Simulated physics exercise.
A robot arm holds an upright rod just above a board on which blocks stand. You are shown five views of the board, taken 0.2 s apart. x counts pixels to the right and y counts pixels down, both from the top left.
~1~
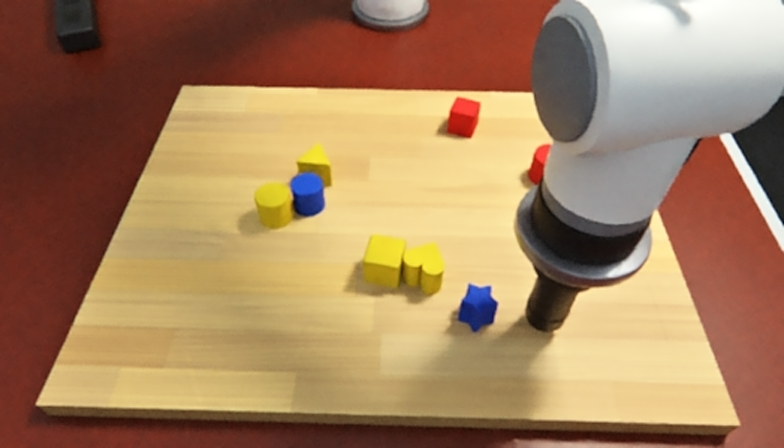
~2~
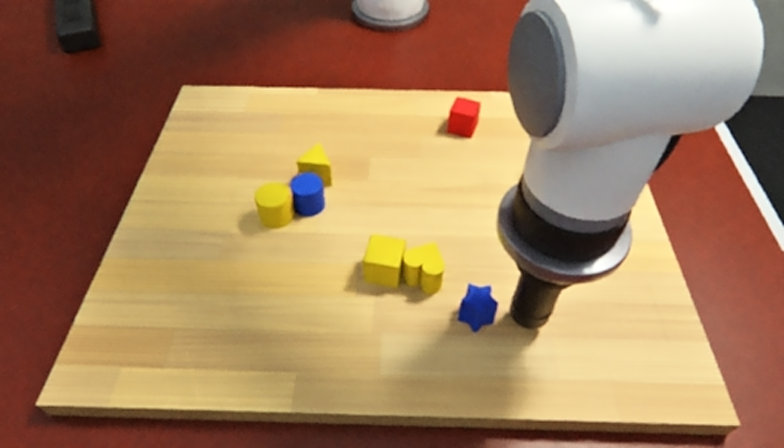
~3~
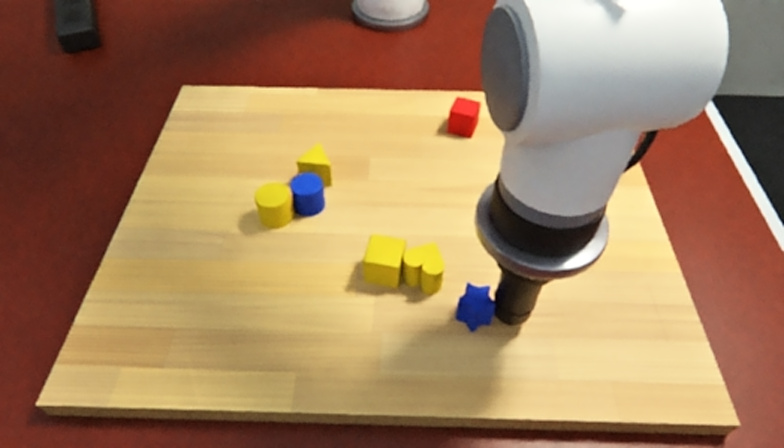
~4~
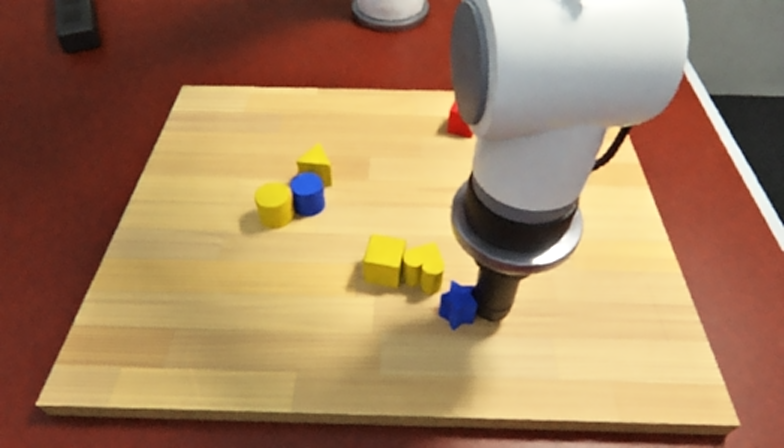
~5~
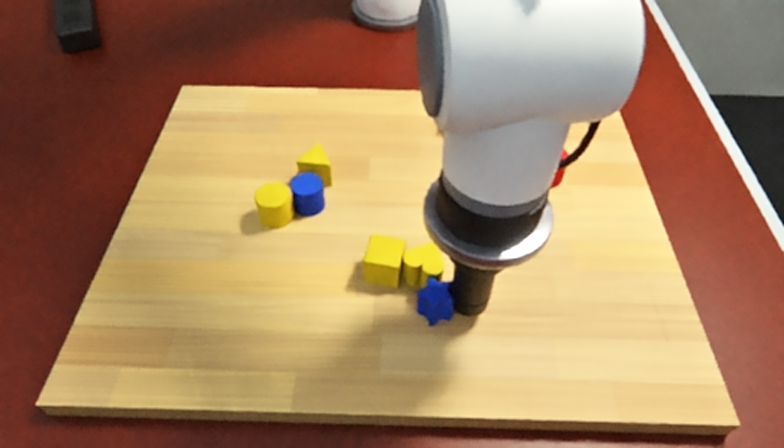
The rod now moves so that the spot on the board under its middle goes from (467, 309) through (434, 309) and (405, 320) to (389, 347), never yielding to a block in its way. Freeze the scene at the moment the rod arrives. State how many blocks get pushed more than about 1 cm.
I'm going with one.
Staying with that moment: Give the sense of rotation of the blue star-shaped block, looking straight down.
The answer is clockwise.
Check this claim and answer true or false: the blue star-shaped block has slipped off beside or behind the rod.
It is true.
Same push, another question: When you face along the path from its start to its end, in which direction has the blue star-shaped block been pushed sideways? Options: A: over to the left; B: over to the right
B: Over to the right.
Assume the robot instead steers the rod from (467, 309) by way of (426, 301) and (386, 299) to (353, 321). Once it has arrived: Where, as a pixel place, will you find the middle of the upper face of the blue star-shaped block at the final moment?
Its top middle is near (318, 293).
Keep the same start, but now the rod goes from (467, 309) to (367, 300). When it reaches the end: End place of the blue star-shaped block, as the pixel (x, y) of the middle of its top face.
Put as a pixel place, it's (332, 282).
On the path given first. Halfway along, rod (417, 304); yellow heart block (423, 255); blue star-shaped block (384, 292).
At the end, rod (389, 339); yellow square in place; yellow heart block (423, 255); blue star-shaped block (366, 300), turned 40° clockwise.
